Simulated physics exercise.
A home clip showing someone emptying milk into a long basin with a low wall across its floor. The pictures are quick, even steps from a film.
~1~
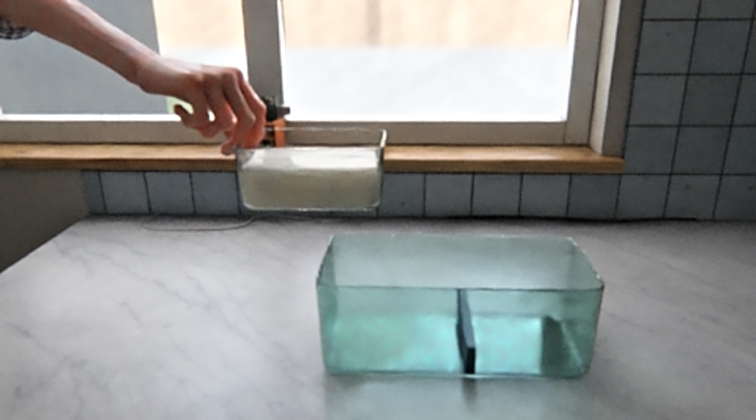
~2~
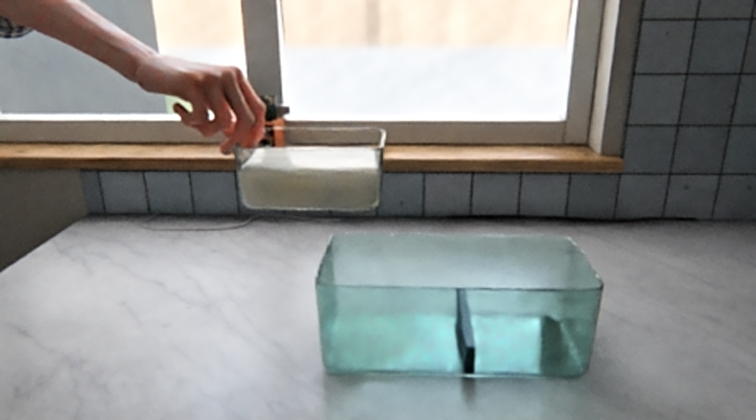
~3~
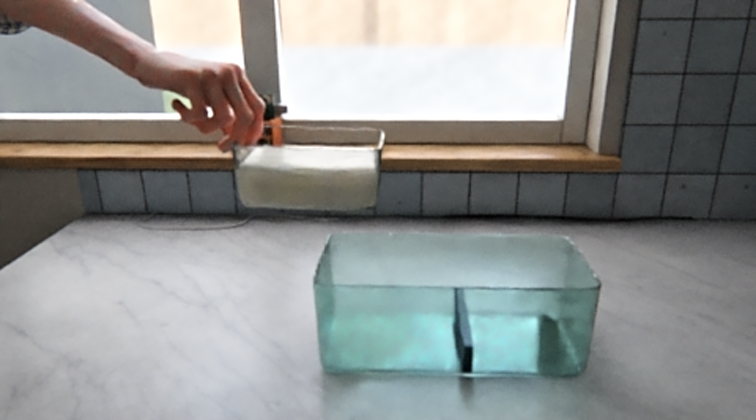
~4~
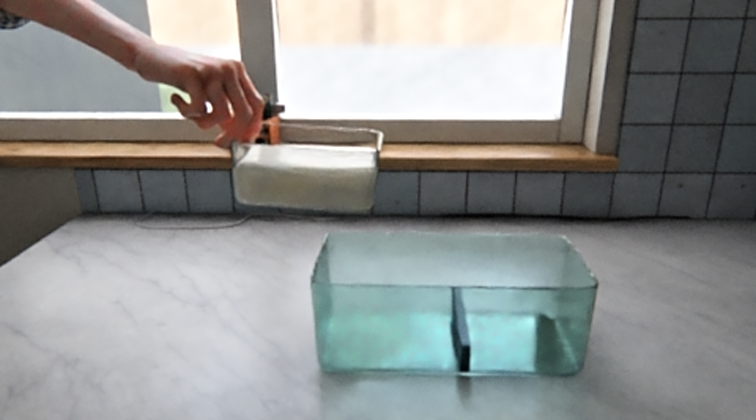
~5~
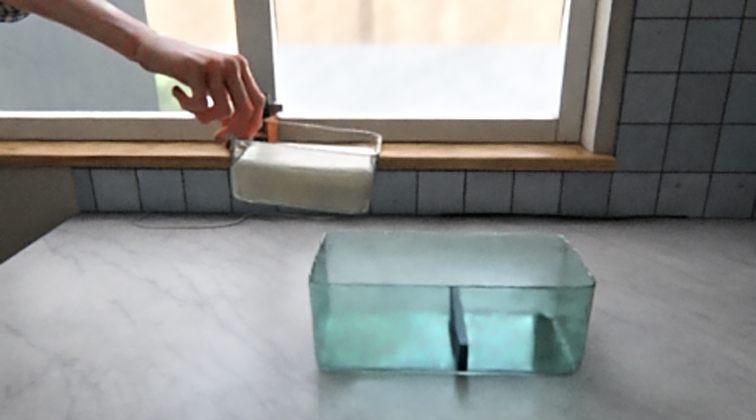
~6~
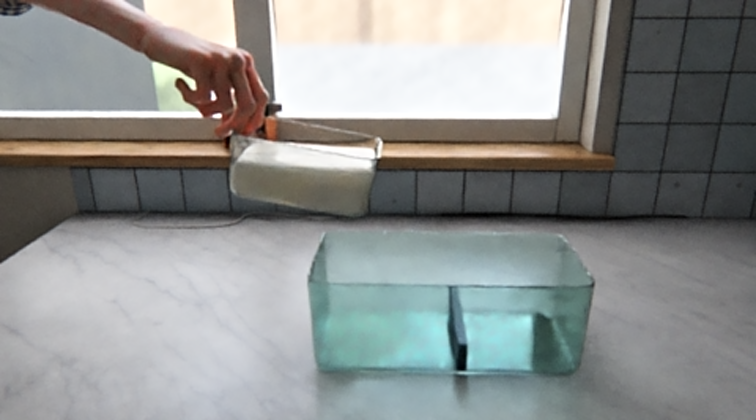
We see a hand holding a small clear container of milk above and left of a long greenish basin with a low dark wall across its floor; the hand gradually tilts the container slightly, its right side dipping.
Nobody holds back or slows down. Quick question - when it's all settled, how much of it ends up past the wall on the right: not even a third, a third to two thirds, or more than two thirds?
The share right of the wall is left smaller than one third.
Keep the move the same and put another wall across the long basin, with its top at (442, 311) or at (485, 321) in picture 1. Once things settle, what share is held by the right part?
First some 30, then 15 per cent.
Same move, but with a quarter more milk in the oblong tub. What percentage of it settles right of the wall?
That share would be some 15 parts in a hundred.
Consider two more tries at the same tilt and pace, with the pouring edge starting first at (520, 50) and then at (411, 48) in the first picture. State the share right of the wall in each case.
Roughly 65 % and 55 %.
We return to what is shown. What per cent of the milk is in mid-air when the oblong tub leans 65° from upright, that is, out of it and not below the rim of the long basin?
35 per cent.
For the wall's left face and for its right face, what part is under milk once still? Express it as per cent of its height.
Levels: Left around 70 per cent, right around 10 per cent.
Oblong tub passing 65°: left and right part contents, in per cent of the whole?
15 % left, 0 % right.
A moment on, the oblong tub is tipped part way and 49 per cent is still to pour, 16 is left of the wall and 0 right of it.
Next, the oblong tub is tipped on its side and 10 per cent is still to pour, 81 is left of the wall and 4 right of it.
Then the oblong tub is tipped right over and 0 per cent is still to pour, 92 is left of the wall and 7 right of it.
Later the oblong tub is tipped right over and 0 per cent is still to pour, 91 is left of the wall and 8 right of it.
At rest 91 per cent lies left of the wall, 8 right of it and 0 outside.
